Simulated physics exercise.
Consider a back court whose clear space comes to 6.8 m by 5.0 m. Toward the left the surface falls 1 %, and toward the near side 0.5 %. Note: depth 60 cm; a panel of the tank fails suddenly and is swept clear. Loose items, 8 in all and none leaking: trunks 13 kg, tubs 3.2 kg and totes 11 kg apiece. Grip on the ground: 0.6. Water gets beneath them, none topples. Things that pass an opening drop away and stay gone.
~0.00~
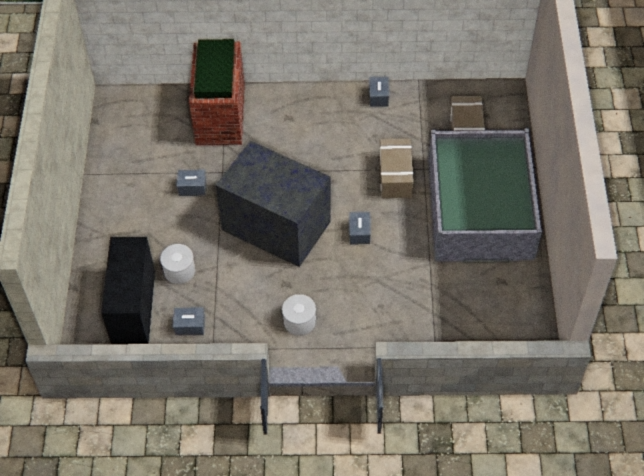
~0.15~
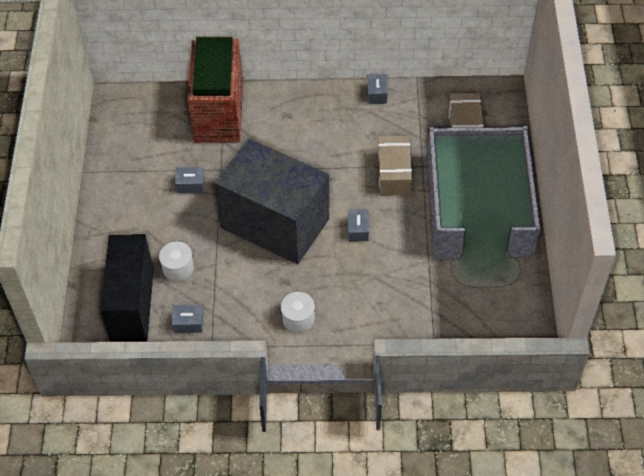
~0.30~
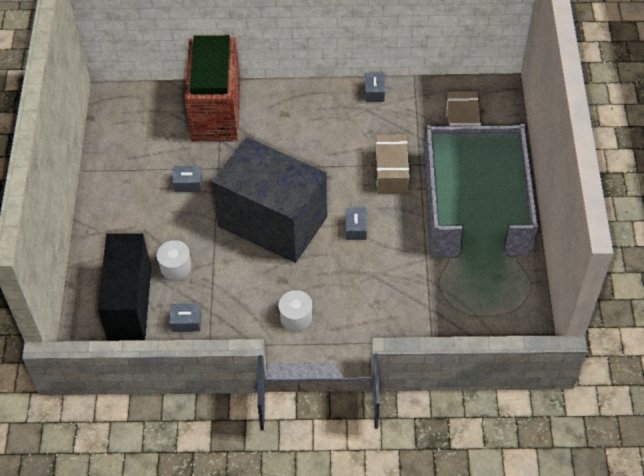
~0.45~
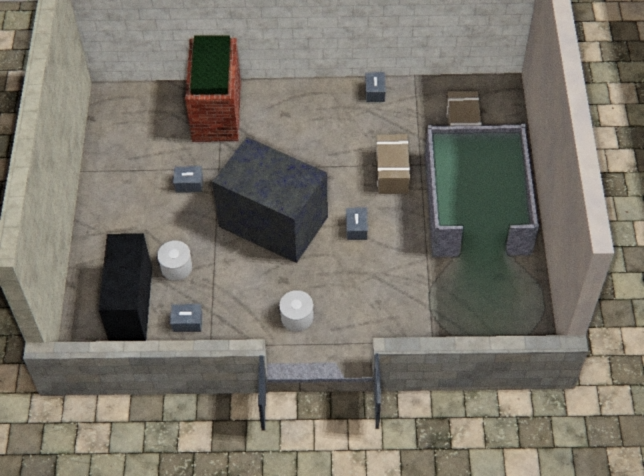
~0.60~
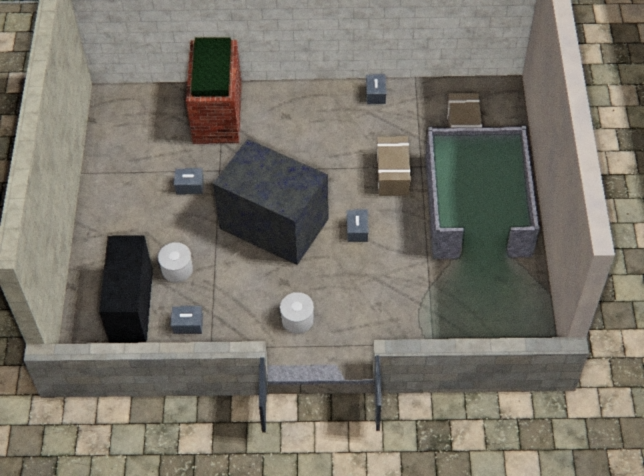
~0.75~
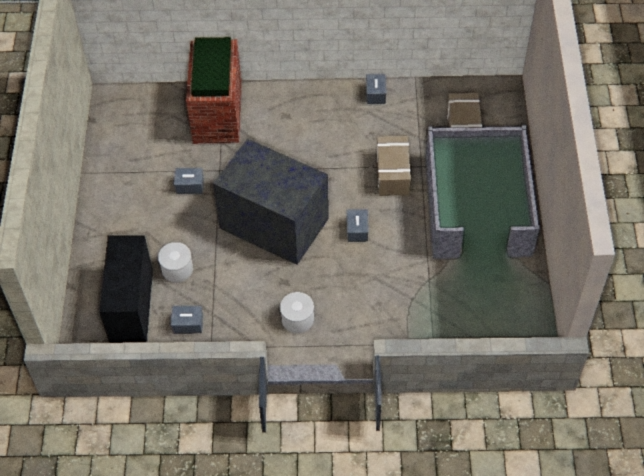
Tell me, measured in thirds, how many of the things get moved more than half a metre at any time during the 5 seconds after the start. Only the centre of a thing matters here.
The share ends up short of one third.
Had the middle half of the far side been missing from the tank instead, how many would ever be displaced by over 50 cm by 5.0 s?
In that case 2 of them.
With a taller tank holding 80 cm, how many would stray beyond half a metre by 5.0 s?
2.
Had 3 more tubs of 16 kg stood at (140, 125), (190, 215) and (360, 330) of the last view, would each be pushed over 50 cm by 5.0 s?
In the order asked: Below the mark; below the mark; above the mark.
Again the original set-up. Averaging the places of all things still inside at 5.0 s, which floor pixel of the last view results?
They're centred close to (275, 188).
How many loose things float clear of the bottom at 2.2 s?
At that moment it comes to 0.
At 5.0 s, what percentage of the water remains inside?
Somewhere near 94 percent, give or take.
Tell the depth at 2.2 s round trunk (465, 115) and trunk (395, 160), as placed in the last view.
About 0 and 0 cm.
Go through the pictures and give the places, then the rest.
In the first picture, a trunk at (397, 160), on the bottom; a trunk at (469, 116) rests on the ground; water covers 2.2 m2; 0 of 8 have shifted.
In the second picture, a trunk at (395, 158), on the bottom; a trunk at (467, 114) rests on the ground; water covers 2.6 m2; 0 of 8 have shifted.
In the third picture, a trunk at (393, 156) rests on the ground; a trunk at (464, 112), on the bottom; 3.2 m2 under water; 0 of 8 have shifted.
In the fourth picture, a trunk at (393, 156) rests on the ground; a trunk at (465, 112) rests on the ground; 4.0 m2 under water; 0 of 8 have shifted.
In the fifth picture, a trunk at (394, 158), on the bottom; a trunk at (466, 114), on the bottom; 4.7 m2 under water; 0 of 8 have shifted.
In the sixth picture, a trunk at (394, 158) rests on the ground; a trunk at (466, 113) rests on the ground; 5.1 m2 under water; 0 of 8 have shifted.
After 1.1 s 0 of 8 are over 50 cm from their spots; 0 afloat.
After 2.2 s 0 of 8 are over 50 cm from their spots; 0 afloat.
After 3.5 s 1 of 8 are over 50 cm from their spots; 1 afloat.
After 5.0 s 2 of 8 are over 50 cm from their spots, and 2 have been at some point; 1 afloat.
